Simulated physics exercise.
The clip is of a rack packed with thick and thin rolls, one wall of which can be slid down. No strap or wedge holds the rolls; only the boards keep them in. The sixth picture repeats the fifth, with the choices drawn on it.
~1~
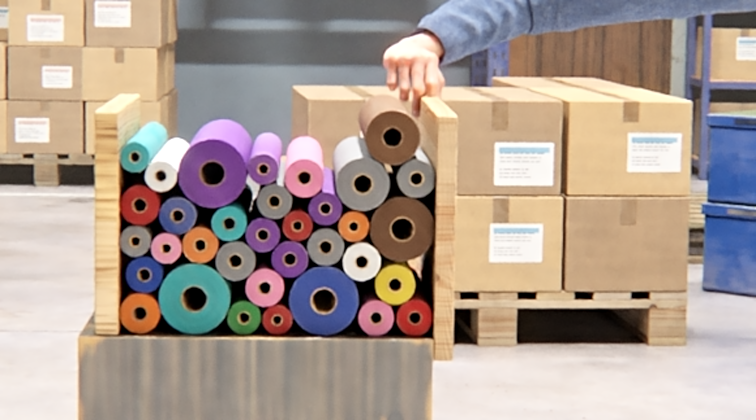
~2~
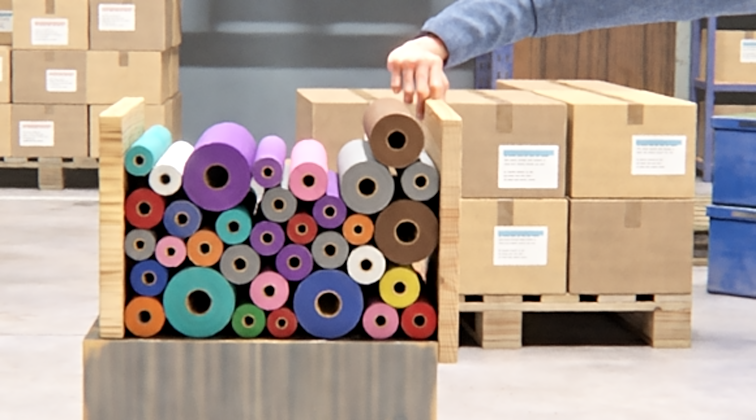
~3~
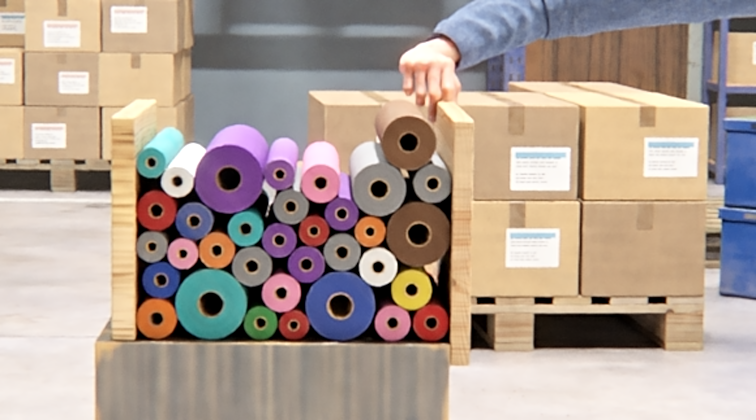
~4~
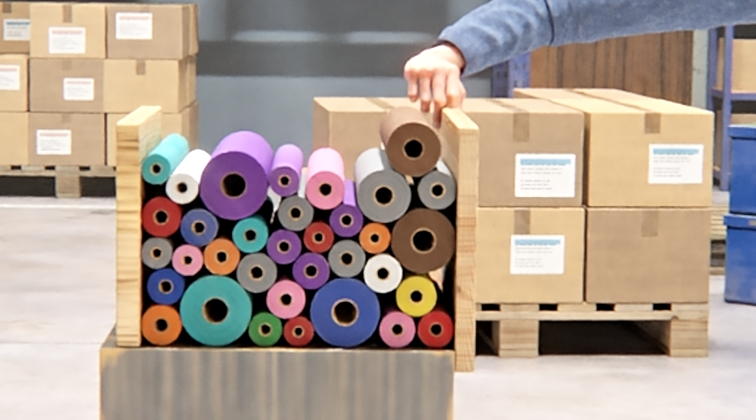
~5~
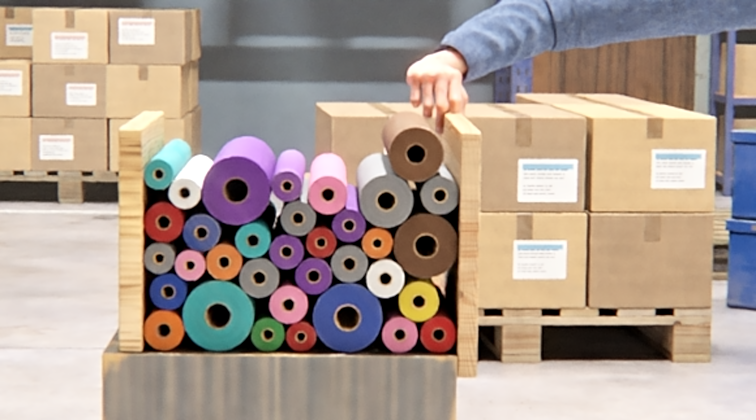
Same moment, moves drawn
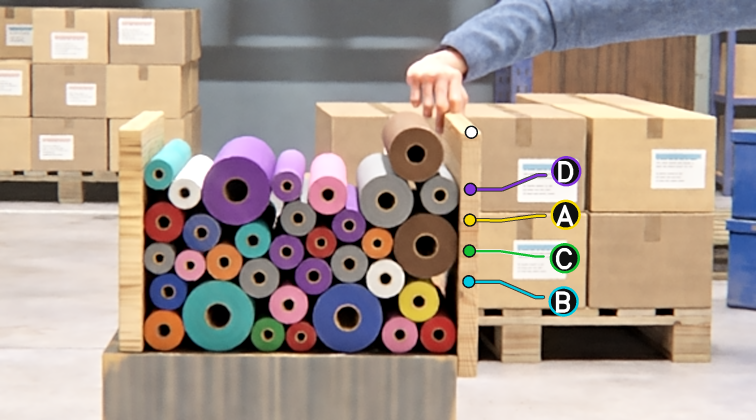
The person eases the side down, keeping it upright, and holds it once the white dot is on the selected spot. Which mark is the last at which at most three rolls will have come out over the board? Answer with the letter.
B is the limit.
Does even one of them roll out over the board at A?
No.
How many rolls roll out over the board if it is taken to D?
The count is none.
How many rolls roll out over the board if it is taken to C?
At C the number is two.
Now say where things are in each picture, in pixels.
The first picture shows a purple roll (213, 173); a grey roll (416, 179); side board (435, 218).
The second picture shows side board (439, 221); an orange roll (144, 317).
The third picture shows a pink roll (392, 323); a grey roll (252, 266).
The fourth picture shows a brown roll (423, 241); a red roll (318, 237).
The fifth picture shows a purple roll (236, 190); a grey roll (440, 195); side board (458, 234).
On the marked copy, A at (470, 220); B at (469, 282); C at (470, 251); D at (471, 190); the white dot at (472, 132).
Taking B. A third of the way, top of the board (460, 200).
Two thirds of the way, top of the board (459, 277).
When it is over, top of the board (459, 281), two out over the board.
As for the rest, A none out over the board; C two out over the board; D none out over the board.
